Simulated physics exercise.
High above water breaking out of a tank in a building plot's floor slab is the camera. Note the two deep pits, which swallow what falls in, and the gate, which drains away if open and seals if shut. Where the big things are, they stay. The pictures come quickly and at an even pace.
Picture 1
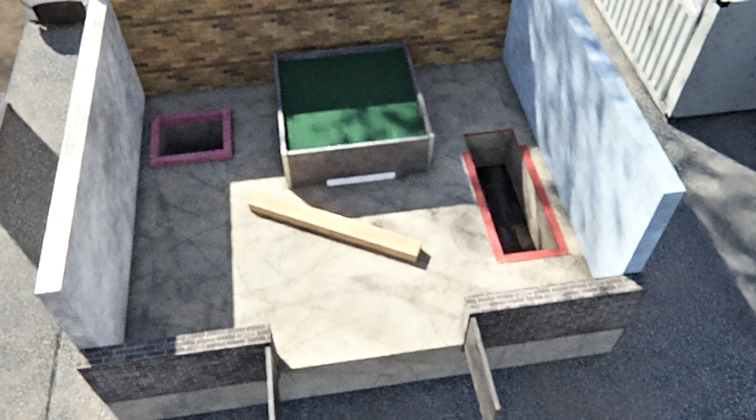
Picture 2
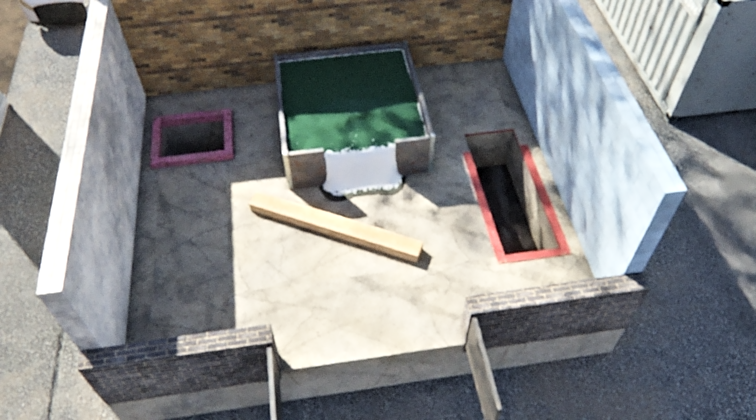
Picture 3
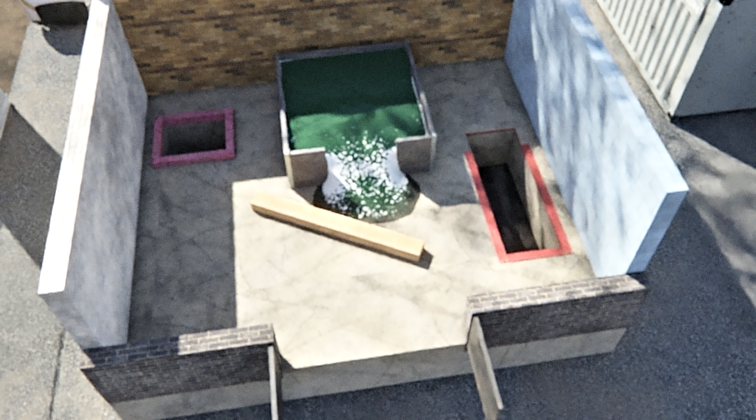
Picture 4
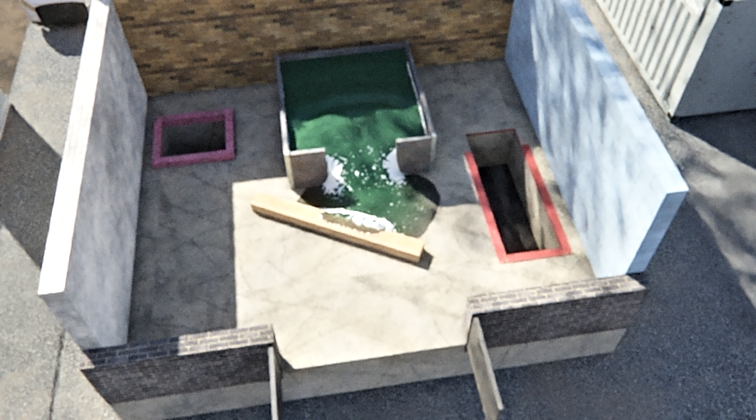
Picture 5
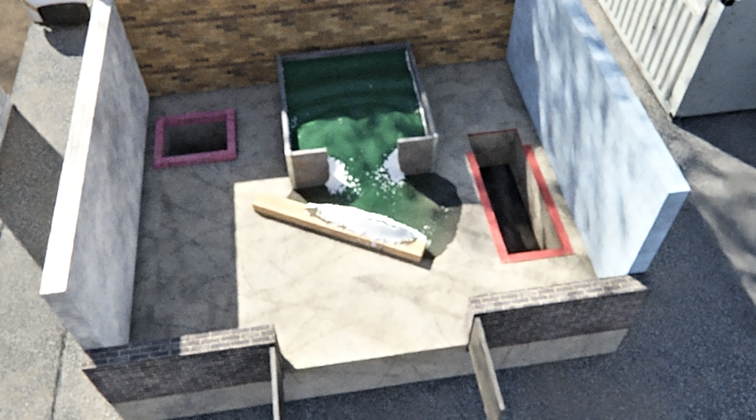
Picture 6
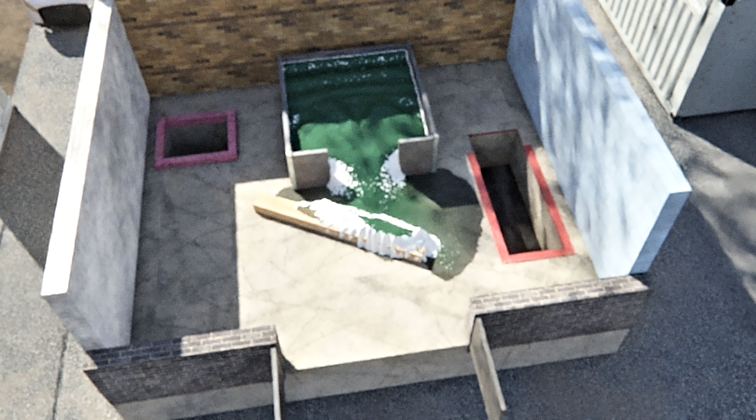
Green water breaks out of the front of a square tank at the back of a walled building plot, seen from high above by a still camera. A purple-edged pit lies to the left, a red-edged pit to the right, and a pale timber beam lies slantwise before the tank. White foam bursts through the opening, then the water spreads to the beam, froths along it and reaches its right end.
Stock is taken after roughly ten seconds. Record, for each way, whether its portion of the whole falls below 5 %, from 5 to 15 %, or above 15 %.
My prediction: The gate claims a heavy share - exceeding fifteen per cent; the pink pit claims a light share - short of five per cent; the red pit claims a heavy share - exceeding fifteen per cent.
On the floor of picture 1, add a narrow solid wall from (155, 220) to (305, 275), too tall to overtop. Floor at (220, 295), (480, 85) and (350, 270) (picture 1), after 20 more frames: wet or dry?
As the points were listed, they come out free from flooding, free from flooding, and finally taken by the flood.
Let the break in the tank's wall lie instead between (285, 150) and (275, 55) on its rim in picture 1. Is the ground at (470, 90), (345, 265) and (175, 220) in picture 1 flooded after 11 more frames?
First point spared, second point spared, third point swamped.
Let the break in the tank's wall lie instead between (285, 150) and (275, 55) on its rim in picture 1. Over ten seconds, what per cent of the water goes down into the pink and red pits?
Near enough: Pink 35 percent, red 10 percent.
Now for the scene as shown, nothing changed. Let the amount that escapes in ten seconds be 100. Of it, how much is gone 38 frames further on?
By my reckoning, 70 %.
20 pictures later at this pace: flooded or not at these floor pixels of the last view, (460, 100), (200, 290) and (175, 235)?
In turn, the three spots are high and dry, soaked and soaked.
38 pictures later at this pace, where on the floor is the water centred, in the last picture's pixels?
The water's middle lies around (355, 182).
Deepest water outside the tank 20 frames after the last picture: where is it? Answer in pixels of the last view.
Somewhere around (357, 226).
A moment on, water covers 40 % of the floor; the gate 0 %, the pink pit 0 %, the red pit 1 %.
Next, water covers 55 % of the floor; the gate 5 %, the pink pit 0 %, the red pit 4 %.
Then, water covers 60 % of the floor; the gate 11 %, the pink pit 0 %, the red pit 11 %.
Later, water covers 70 % of the floor; the gate 15 %, the pink pit 0 %, the red pit 25 %.
In the end, water covers 80 % of the floor; the gate 18 %, the pink pit 0 %, the red pit 38 %.
